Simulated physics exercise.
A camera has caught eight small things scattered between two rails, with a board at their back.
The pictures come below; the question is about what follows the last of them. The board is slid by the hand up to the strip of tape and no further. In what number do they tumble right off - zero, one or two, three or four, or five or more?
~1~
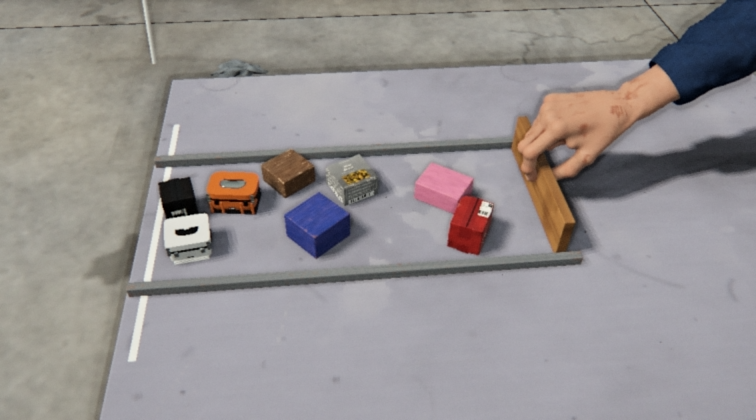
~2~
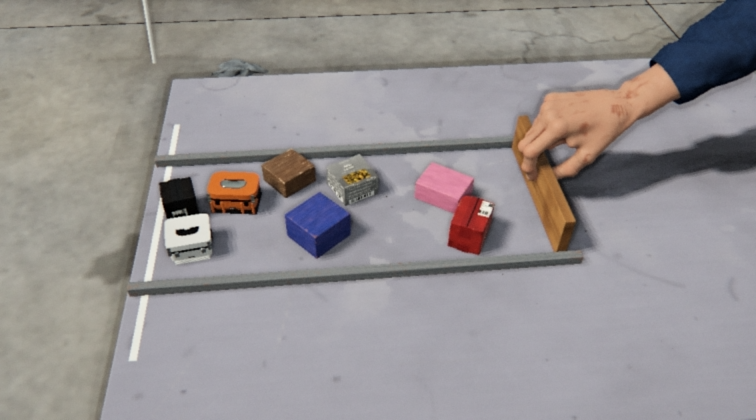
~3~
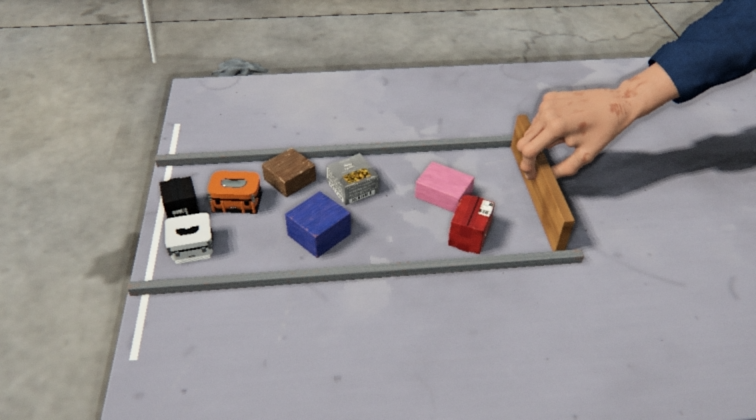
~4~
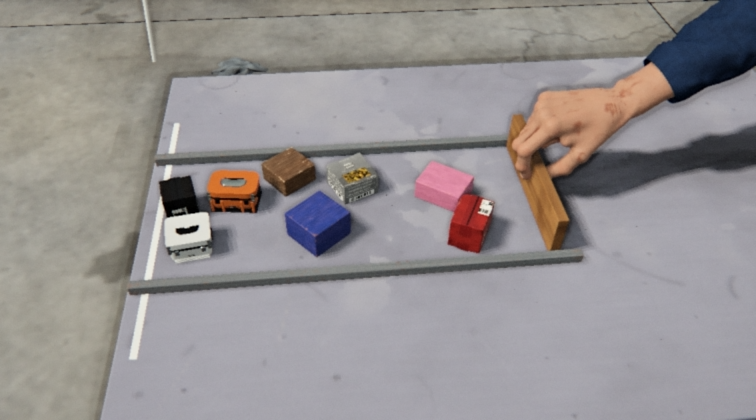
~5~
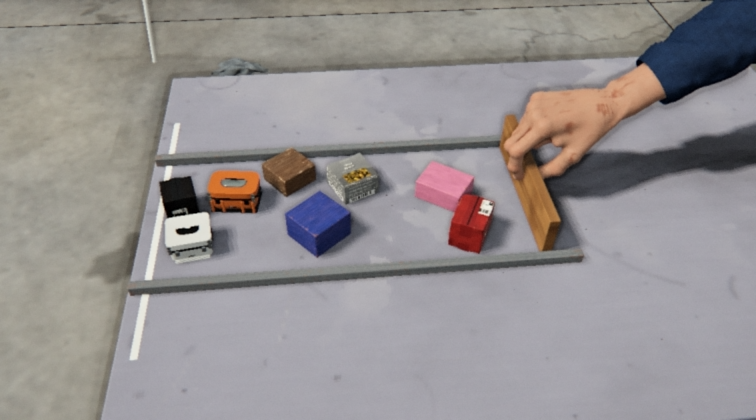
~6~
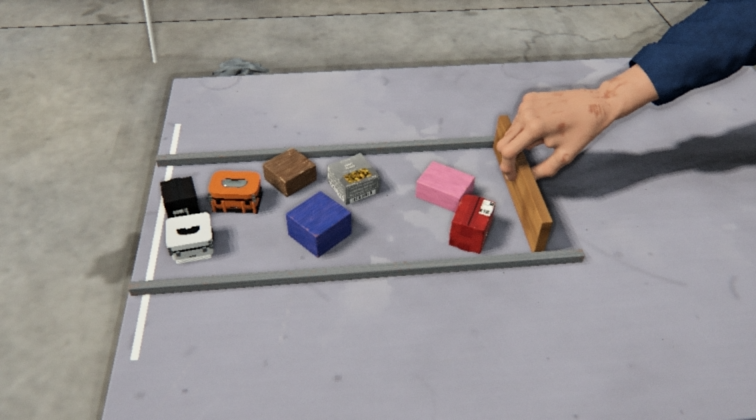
The table loses five or above.
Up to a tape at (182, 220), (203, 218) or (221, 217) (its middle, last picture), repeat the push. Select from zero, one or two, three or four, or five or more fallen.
Counting what would fall each time, I get more than four; 3 or 4; 1 or 2.
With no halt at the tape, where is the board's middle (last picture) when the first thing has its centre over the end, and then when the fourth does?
The first puts it near (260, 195), the next near (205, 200).
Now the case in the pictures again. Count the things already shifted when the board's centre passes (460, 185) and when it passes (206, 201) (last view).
Counting first: 2, next 8.
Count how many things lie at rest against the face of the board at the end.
Contact count: 1.
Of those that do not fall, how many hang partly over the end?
1 is the number.
A little later, none off yet; black box at rest near (181, 200); white case at rest near (191, 239); orange case at rest near (236, 192).
Next, none off yet; black box shifted a little near (165, 199); white case moving near (179, 238); orange case shifted a little near (208, 196).
When it is over, the number that fall off is five or more; down, pink block, grey box, blue block, brown block, orange case, white case and black box.
